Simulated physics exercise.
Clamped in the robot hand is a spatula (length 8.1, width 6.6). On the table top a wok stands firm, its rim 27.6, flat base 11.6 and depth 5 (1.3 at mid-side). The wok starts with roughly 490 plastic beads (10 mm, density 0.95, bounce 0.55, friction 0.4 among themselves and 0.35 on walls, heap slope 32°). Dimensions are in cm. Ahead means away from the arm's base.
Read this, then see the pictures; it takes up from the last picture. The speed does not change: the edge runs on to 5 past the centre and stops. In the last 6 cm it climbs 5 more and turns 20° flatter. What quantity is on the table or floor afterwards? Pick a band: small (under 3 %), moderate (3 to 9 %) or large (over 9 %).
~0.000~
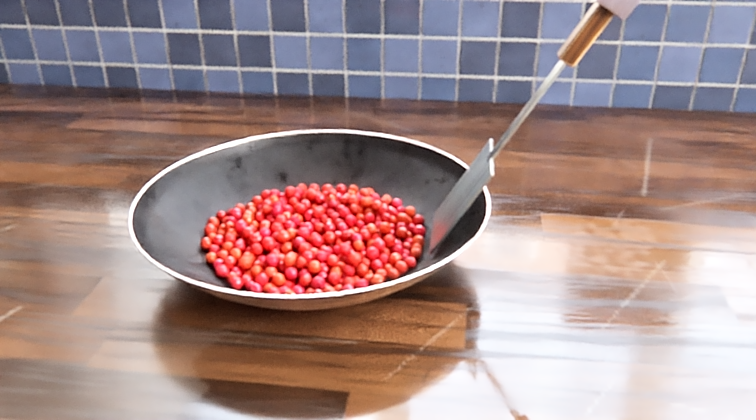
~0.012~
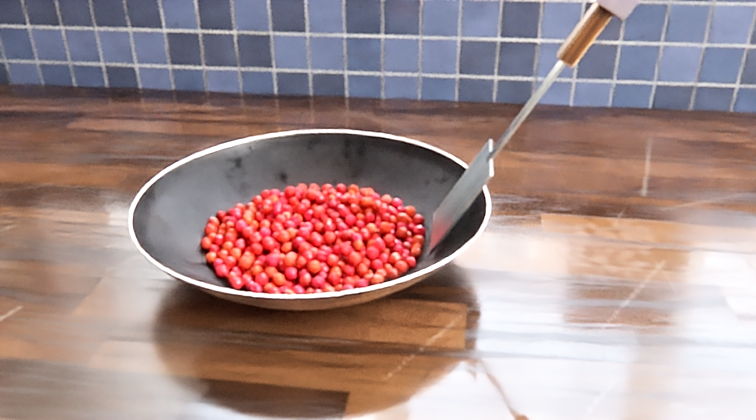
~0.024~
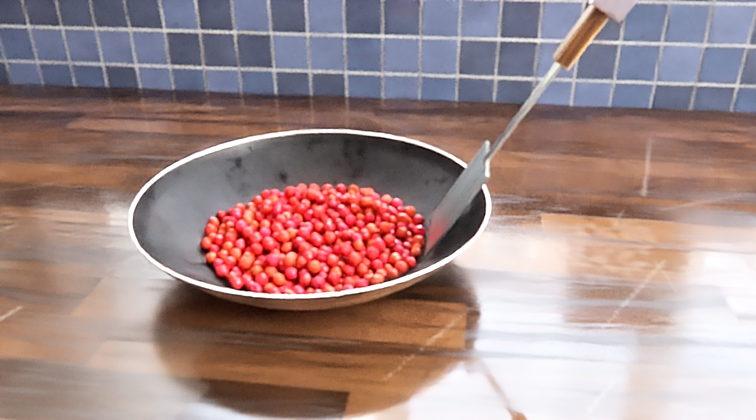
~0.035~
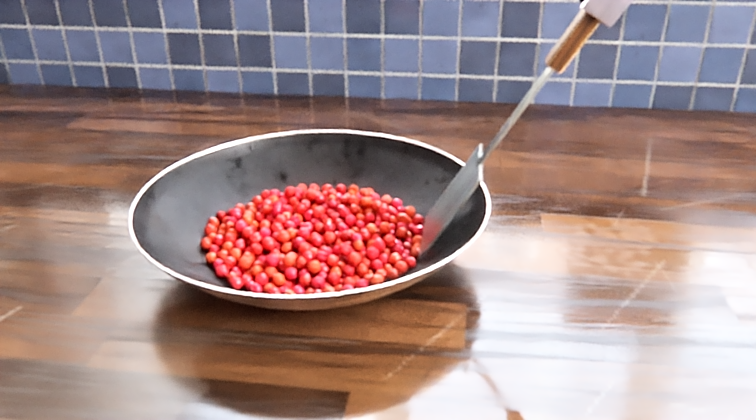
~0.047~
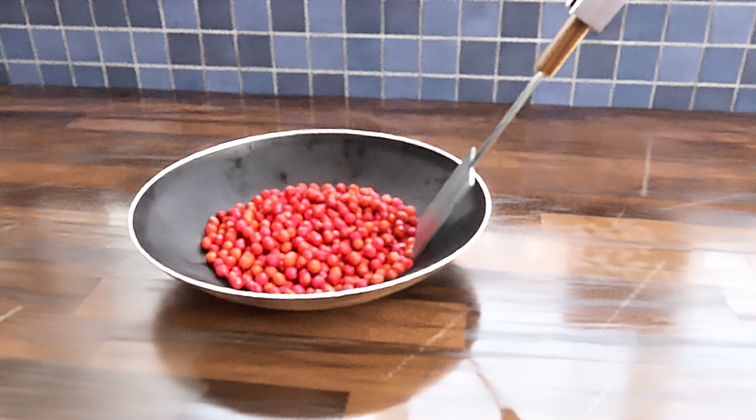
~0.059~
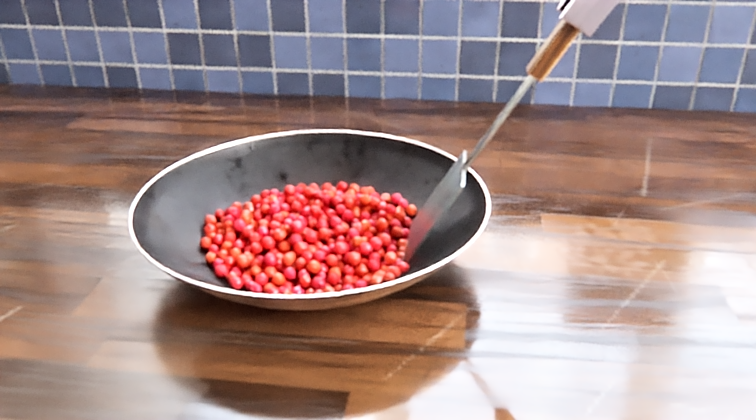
The share is small, under 3 %.
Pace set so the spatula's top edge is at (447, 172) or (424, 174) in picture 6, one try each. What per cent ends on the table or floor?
0 % and 10 %.
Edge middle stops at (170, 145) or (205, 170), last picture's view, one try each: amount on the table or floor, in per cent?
I'd say some 10 per cent, then some 5 per cent.
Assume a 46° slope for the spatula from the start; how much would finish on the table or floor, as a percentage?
It would then be close to 0 %.
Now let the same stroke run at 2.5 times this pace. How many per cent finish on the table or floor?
Something close to 10 per cent ends up on the table or floor.
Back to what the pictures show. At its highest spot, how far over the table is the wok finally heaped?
Close to 4.0 centimetres high.
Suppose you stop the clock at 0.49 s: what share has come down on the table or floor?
About 0 per cent.
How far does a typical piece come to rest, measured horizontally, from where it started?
Roughly 3 cm.
After 0.15 s, sloping 59°, highest piece 4 above the table; 487 in the wok.
After 0.24 s, sloping 50°, highest piece 4 above the table; 487 in the wok.
After 0.49 s, sloping 39°, highest piece 5 above the table; 487 in the wok.
After 1.54 s, sloping 39°, highest piece 4 above the table; 487 in the wok.
At rest, 487 in the wok. That is 0 % on the table or floor.
